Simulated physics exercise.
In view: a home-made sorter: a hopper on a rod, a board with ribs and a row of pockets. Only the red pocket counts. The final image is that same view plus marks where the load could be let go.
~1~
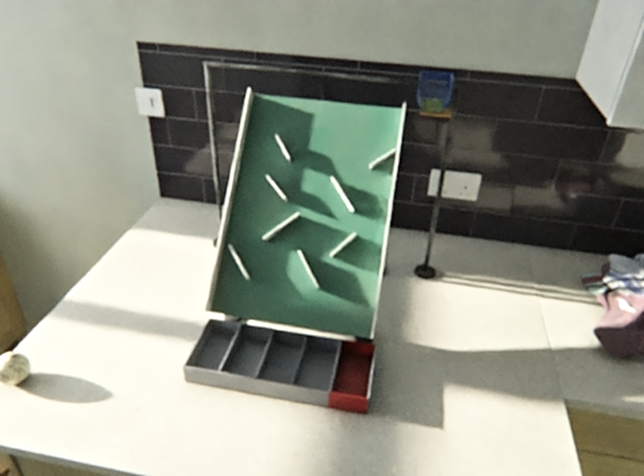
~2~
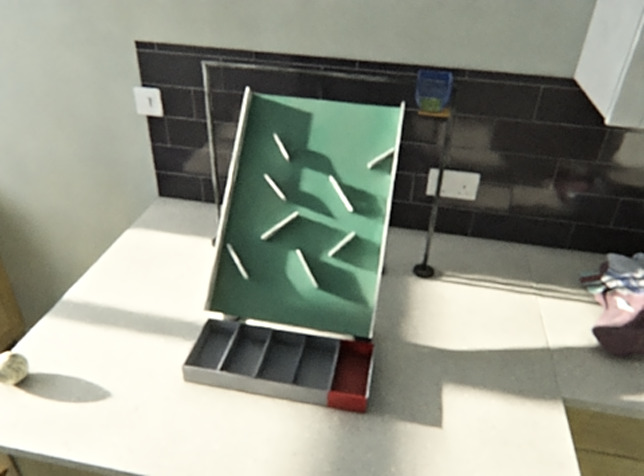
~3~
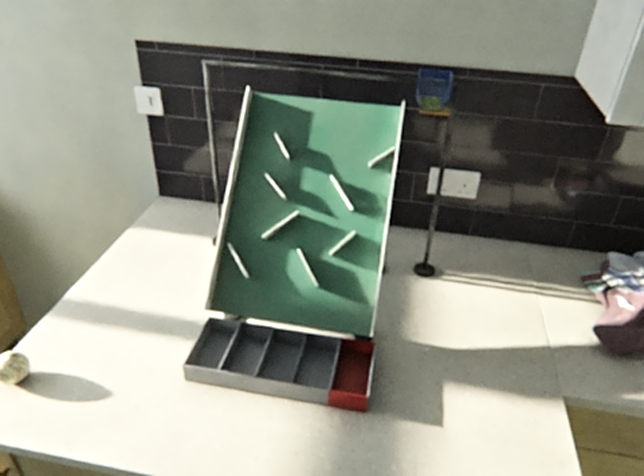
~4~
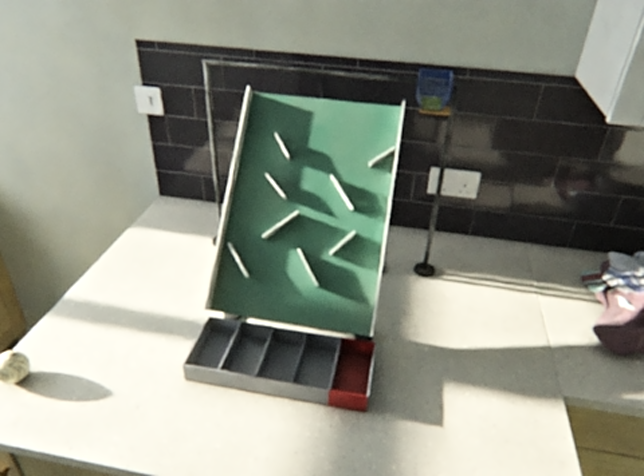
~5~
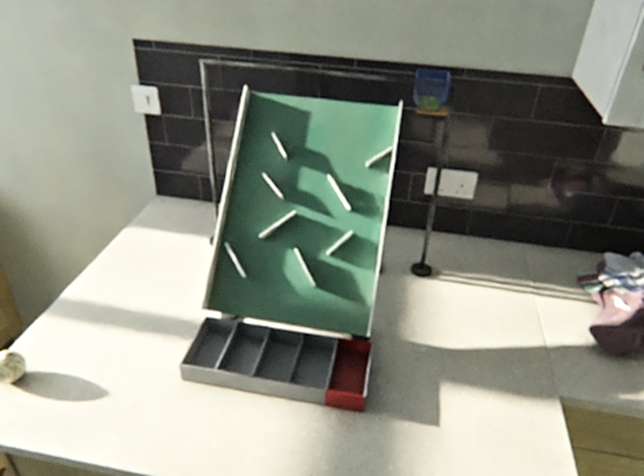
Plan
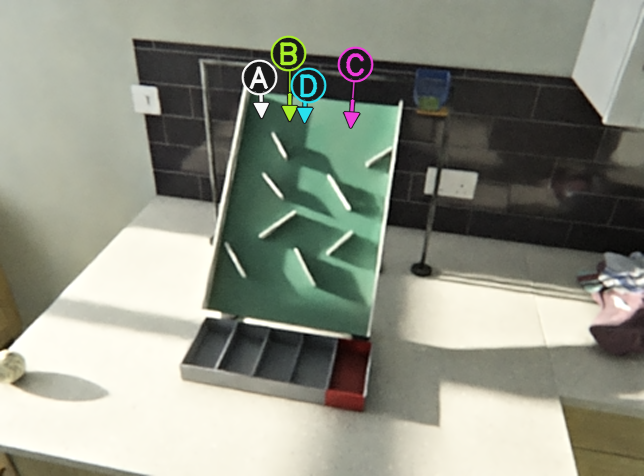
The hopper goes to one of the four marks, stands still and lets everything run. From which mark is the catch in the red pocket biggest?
C beats the others.
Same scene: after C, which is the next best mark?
Mark B.
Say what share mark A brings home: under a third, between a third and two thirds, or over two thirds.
Under a third.
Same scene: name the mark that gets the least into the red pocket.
It is A.
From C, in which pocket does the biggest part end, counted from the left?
The fifth.
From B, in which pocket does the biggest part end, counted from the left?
The fifth from the left.
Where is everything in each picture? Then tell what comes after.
In the first frame, hopper at (432, 103), dried peas, door shut.
In the second frame, ribs (275, 134) to (287, 158), (369, 164) to (394, 148), (265, 175) to (283, 198).
In the third frame, ribs (331, 175) to (352, 208), (262, 237) to (298, 211), (330, 254) to (354, 231).
In the fourth frame, ribs (228, 243) to (247, 277), (298, 249) to (317, 286).
In the fifth frame, red pocket at (344, 400), number 5 of 5 from the left.
On the marked copy, mark A meets the board at (261, 112); mark B meets the board at (289, 115); mark C meets the board at (351, 122); mark D meets the board at (304, 117).
With A, a stray few in the red pocket, most in other pockets, a small part outside the box.
With B, about half in the red pocket, about a third in other pockets, a small part outside the box.
With C, nearly all in the red pocket, a stray few in other pockets, a small part outside the box.
With D, about a third in the red pocket, about half in other pockets, a small part outside the box.
